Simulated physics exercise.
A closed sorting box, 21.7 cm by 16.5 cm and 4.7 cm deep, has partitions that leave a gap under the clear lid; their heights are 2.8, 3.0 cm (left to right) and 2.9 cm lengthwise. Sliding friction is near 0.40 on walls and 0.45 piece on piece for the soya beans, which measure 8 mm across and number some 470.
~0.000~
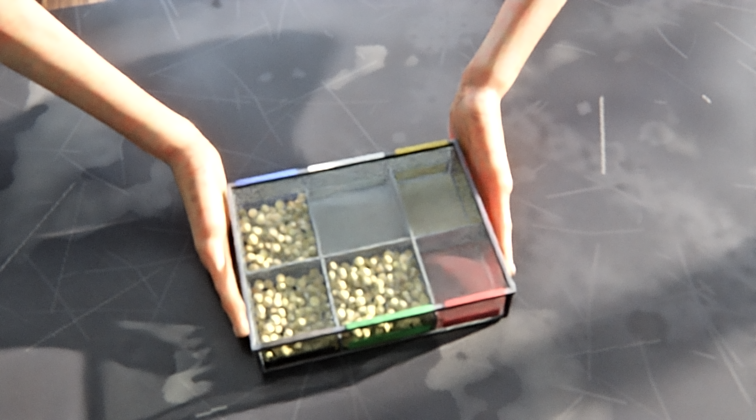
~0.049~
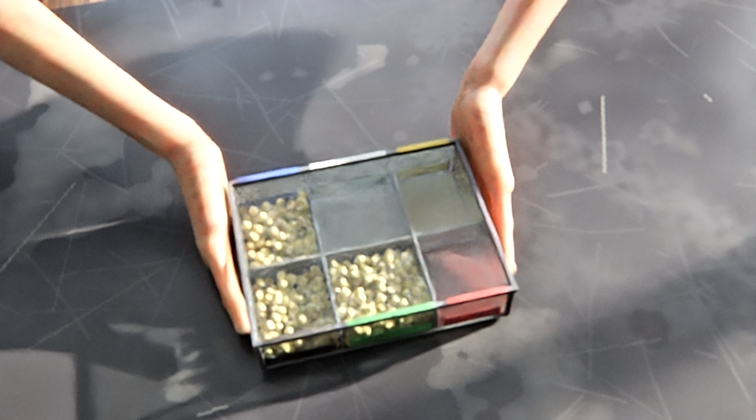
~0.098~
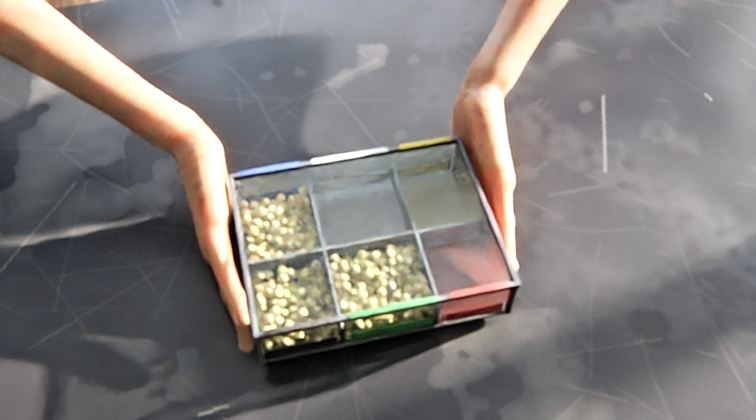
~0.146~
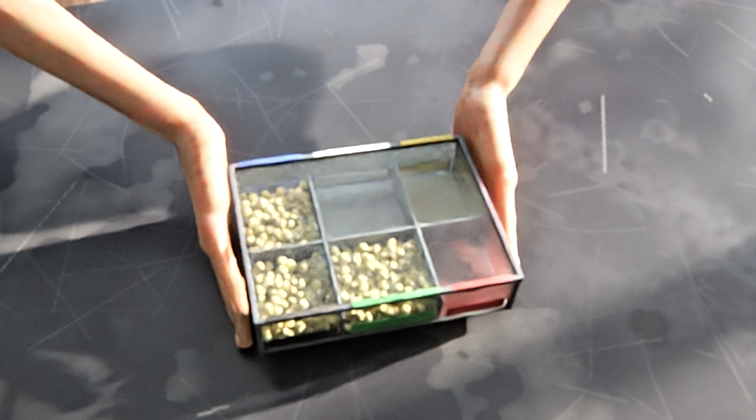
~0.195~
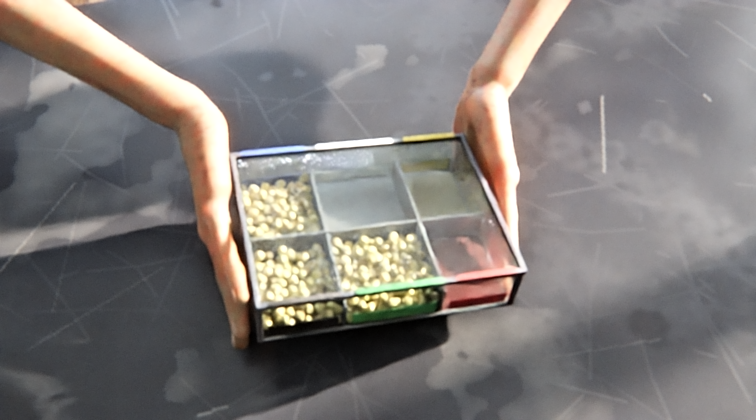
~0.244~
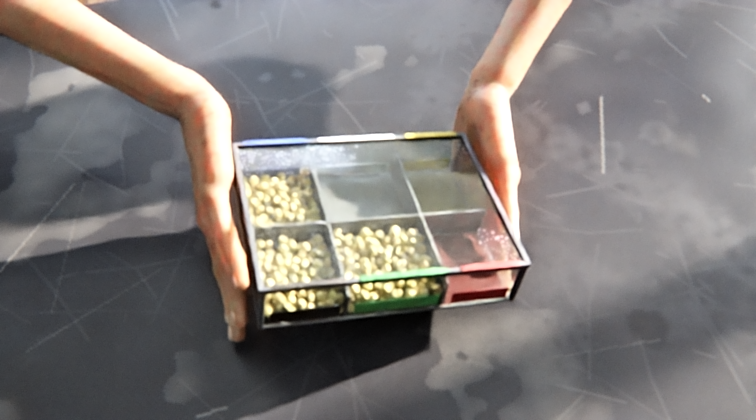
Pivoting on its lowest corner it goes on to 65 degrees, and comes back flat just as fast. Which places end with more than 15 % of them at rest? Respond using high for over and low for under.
Red compartment low, blue compartment high, green compartment high, yellow compartment low, white compartment low, black compartment high.
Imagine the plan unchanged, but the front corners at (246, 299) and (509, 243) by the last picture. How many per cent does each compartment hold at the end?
Final shares: Red 0%, blue 35%, green 35%, yellow 0%, white 10%, black 25%.
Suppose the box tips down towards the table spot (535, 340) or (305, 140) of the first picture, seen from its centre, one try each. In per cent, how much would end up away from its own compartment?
Near 15 and 15 percent, in that order.
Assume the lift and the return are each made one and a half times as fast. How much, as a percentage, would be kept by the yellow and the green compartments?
The yellow compartment would end with 5 per cent and the green compartment with 35 per cent.
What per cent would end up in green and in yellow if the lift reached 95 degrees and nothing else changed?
You'd see green with 25 % and yellow with 35 %.
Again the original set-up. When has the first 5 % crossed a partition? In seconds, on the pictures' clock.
Somewhere near 1.00 s.
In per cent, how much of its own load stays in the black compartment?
Something like 80 in a hundred.
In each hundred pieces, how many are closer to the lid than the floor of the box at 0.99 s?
About 20 per cent.
After 0.99 s, tilt 65 degrees; blue 30 %, green 40 %, black 25 %.
After 1.49 s, tilt 28 degrees; red 5 %, blue 25 %, green 35 %, yellow 5 %, white 10 %, black 20 %.
After 2.05 s, tilt 0 degrees; red 5 %, blue 25 %, green 35 %, yellow 5 %, white 10 %, black 20 %.
At rest (2.5 s), red 5 %, blue 25 %, green 35 %, yellow 5 %, white 10 %, black 20 %.
